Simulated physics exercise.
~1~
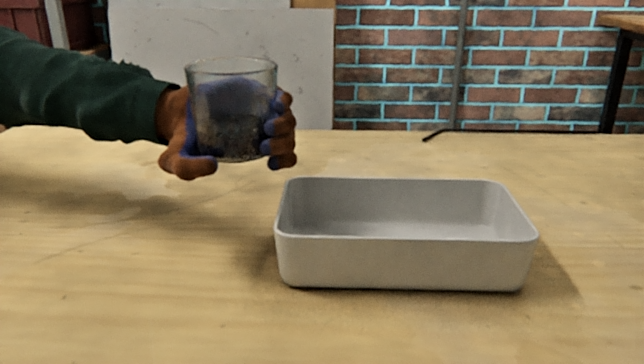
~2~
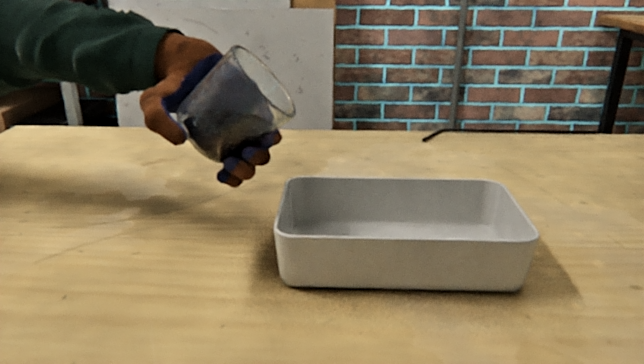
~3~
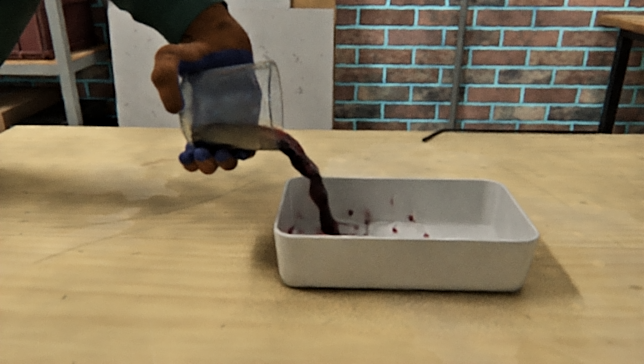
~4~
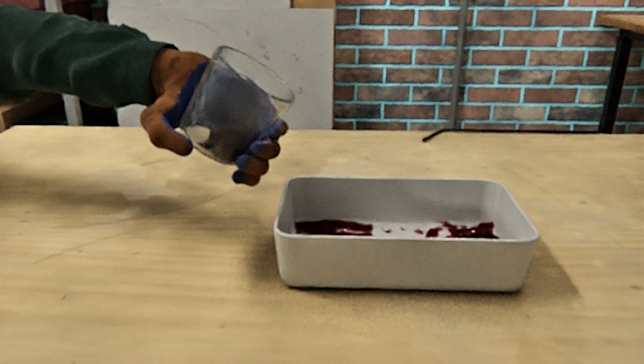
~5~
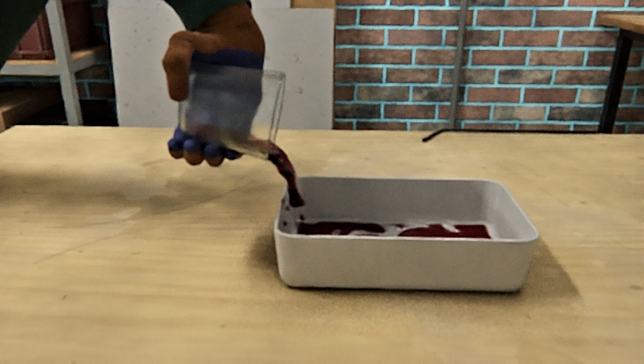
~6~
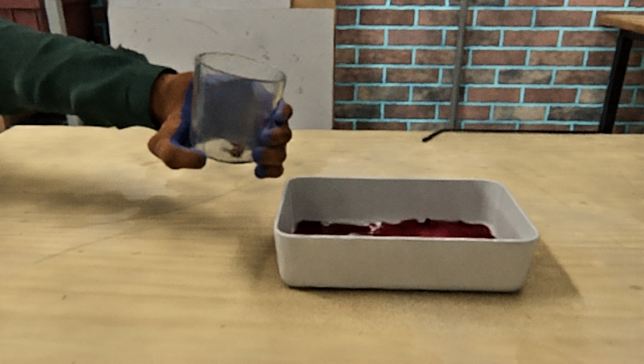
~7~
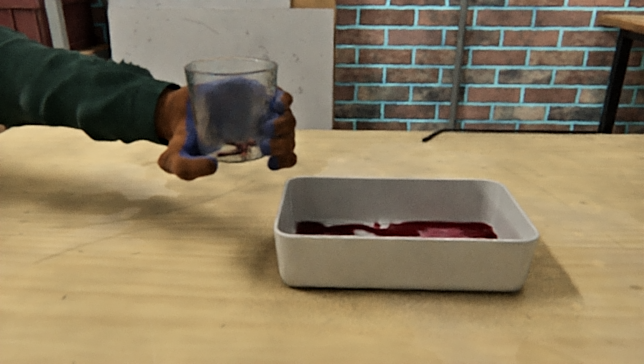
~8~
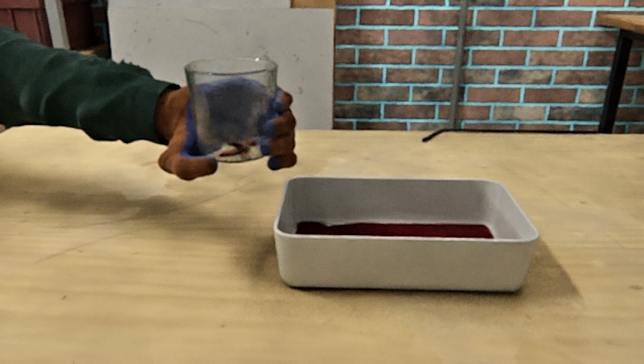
The footage shows a hand in a dark green sleeve tipping a drinking glass twice over an oblong pale dish on a wooden table, pouring dark red liquid each time, then holding the glass upright as the liquid settles across the dish's bottom.
